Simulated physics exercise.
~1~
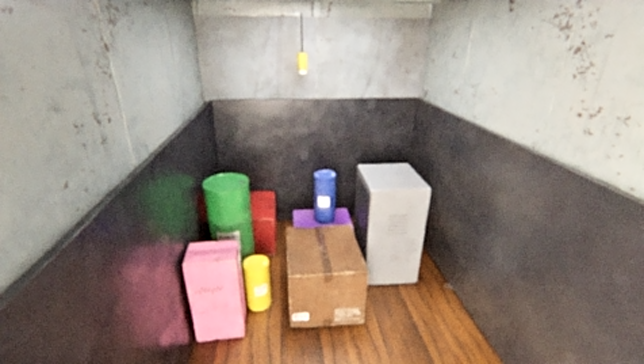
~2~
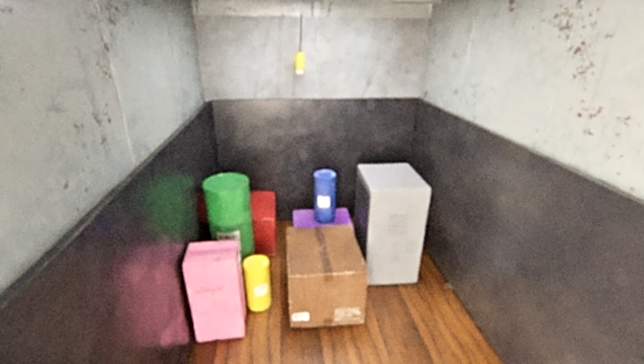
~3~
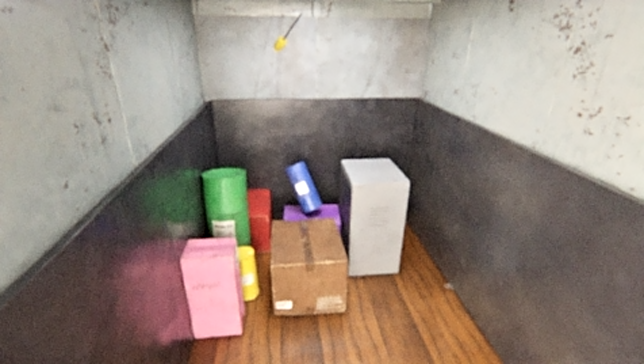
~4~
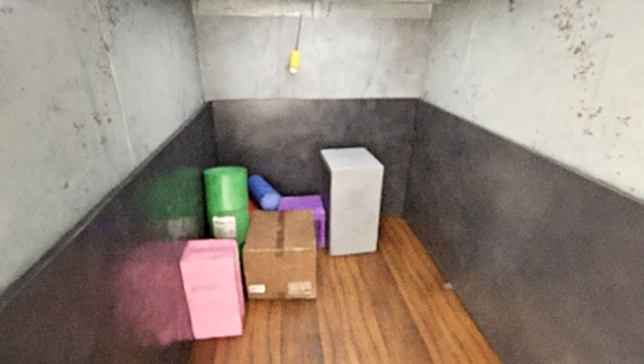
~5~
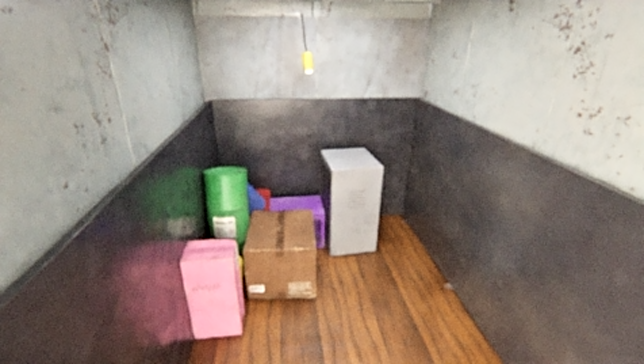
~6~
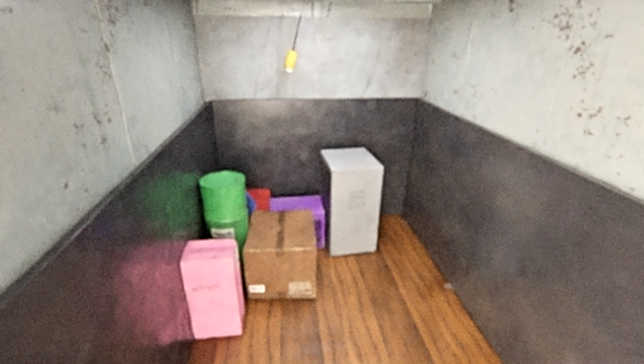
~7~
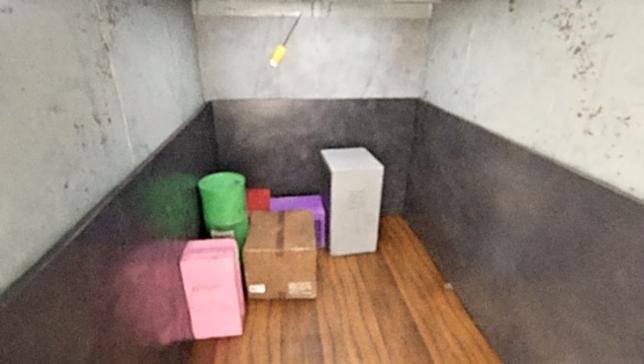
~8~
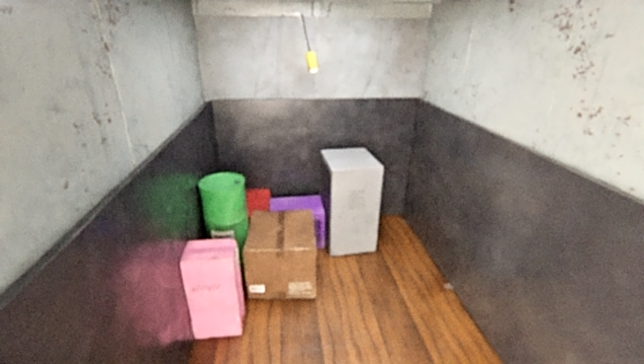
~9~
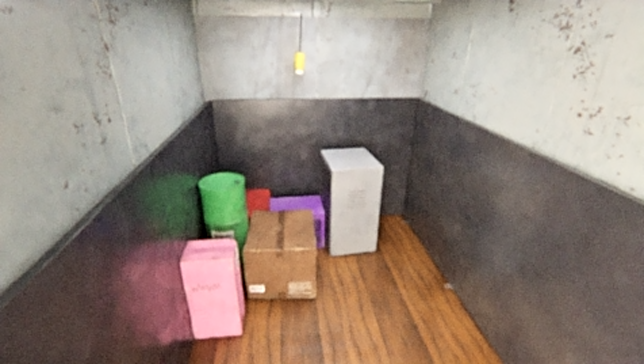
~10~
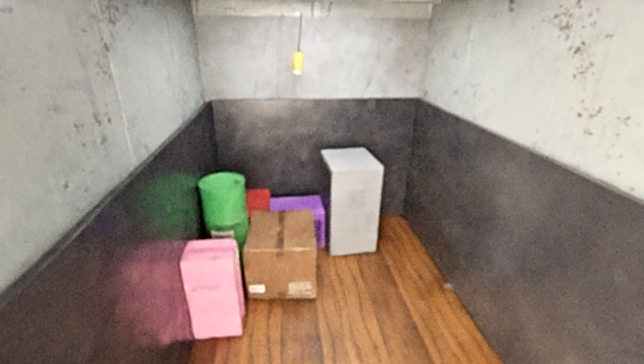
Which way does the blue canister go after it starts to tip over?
It moves to the left, ending up out of sight behind the other items.
We see boxes, canisters and a tall grey appliance loose in a van's load bay; several slide left and towards the far end, the blue canister topples and drops from view, and the rest settle, the yellow canister hidden and the pink box unmoved.
